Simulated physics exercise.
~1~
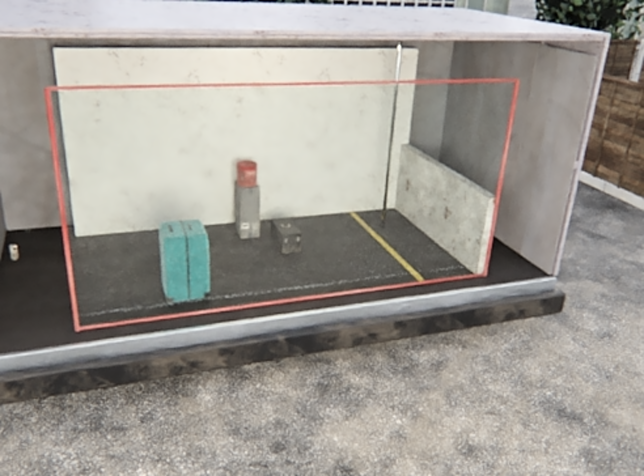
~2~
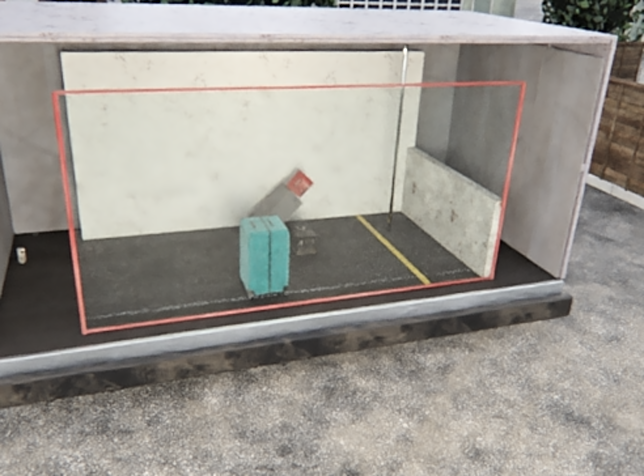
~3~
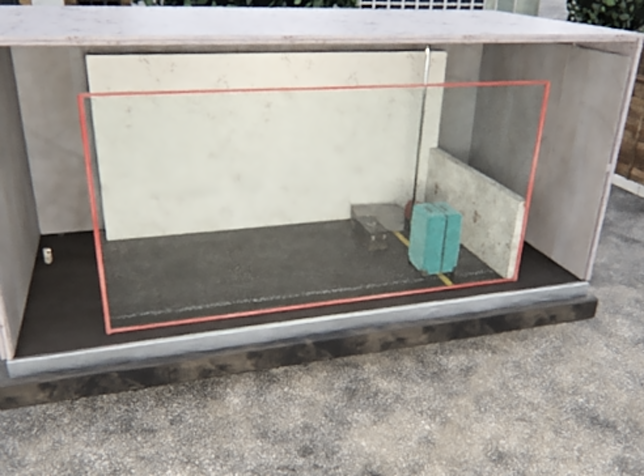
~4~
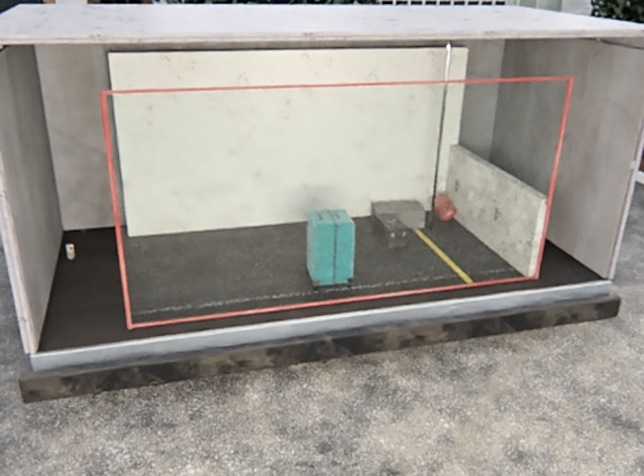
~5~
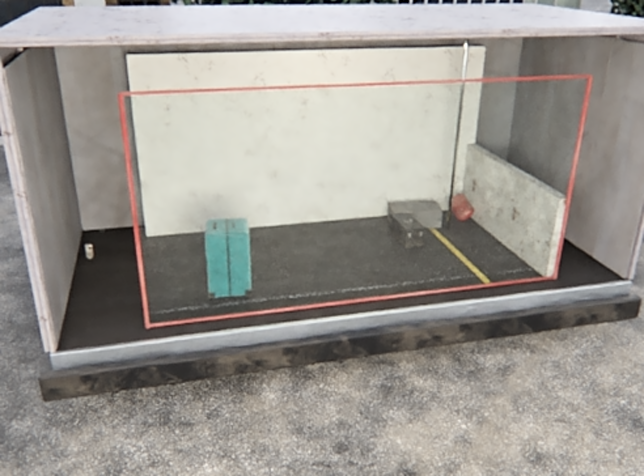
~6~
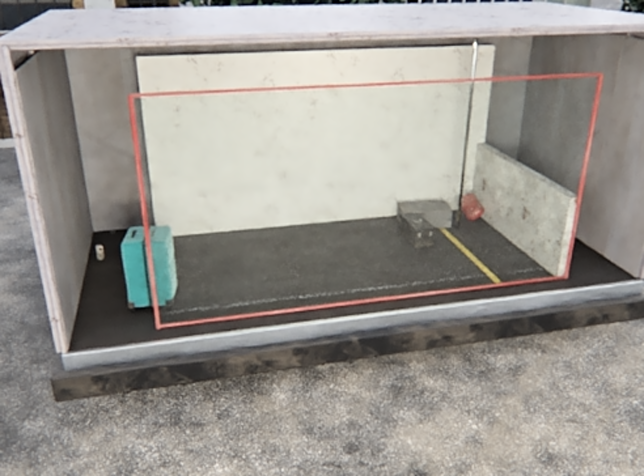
The teal case rolled right across the bay as the grey tall box toppled and lay short of the yellow line beside the black toolbox, while the red bucket crossed it; then the case rolled all the way back left, still upright.
